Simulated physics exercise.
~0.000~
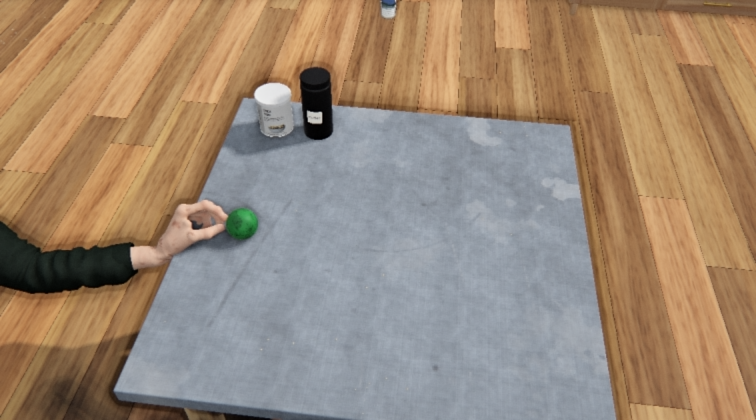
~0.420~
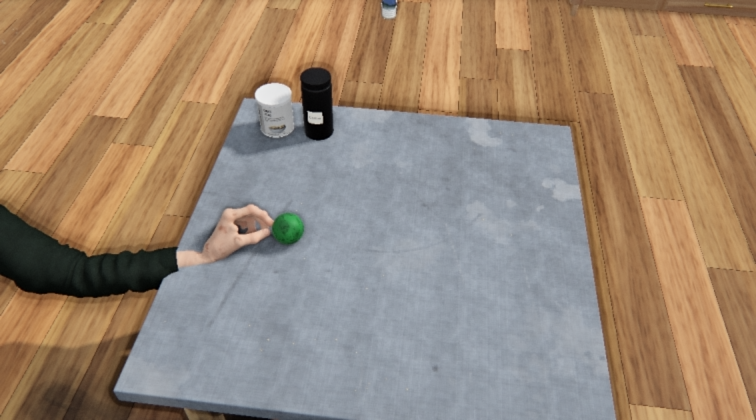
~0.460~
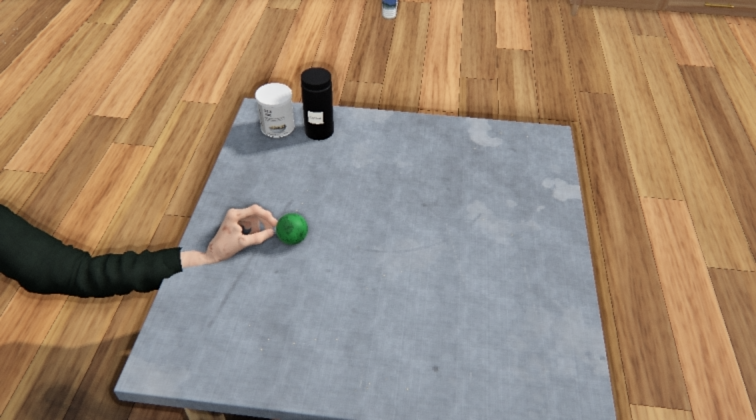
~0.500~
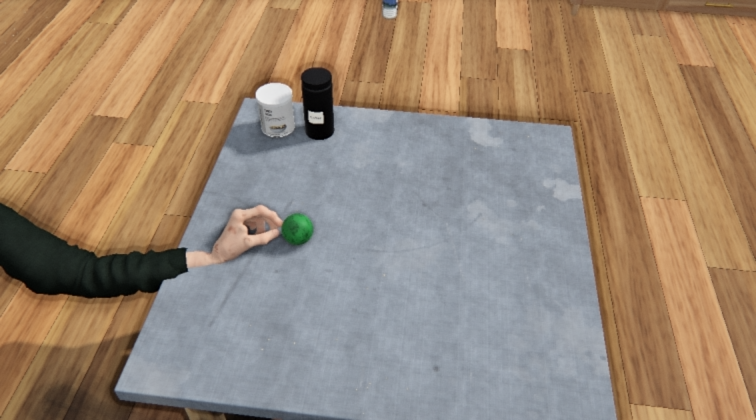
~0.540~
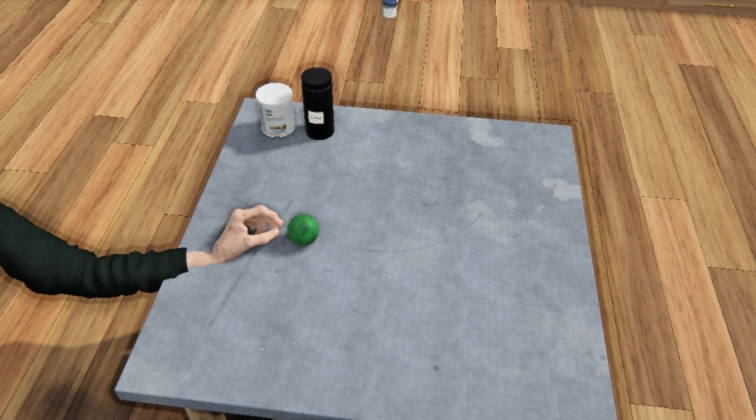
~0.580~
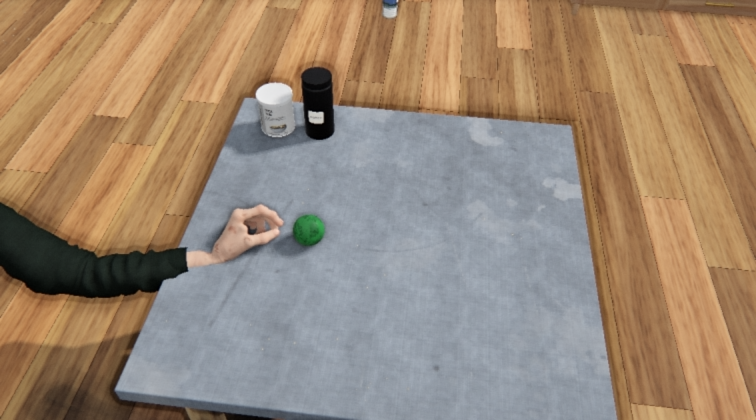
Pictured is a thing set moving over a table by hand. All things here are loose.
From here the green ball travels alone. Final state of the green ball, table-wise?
It is aboard the table at the end.
Around 0.78 s, green ball displaced about its own width near (333, 233).
Around 1.08 s, green ball displaced well along near (358, 235).
Finally (1.9 s), moved from the start, green ball. Final places as the last picture's camera would see them, green ball near (373, 237).
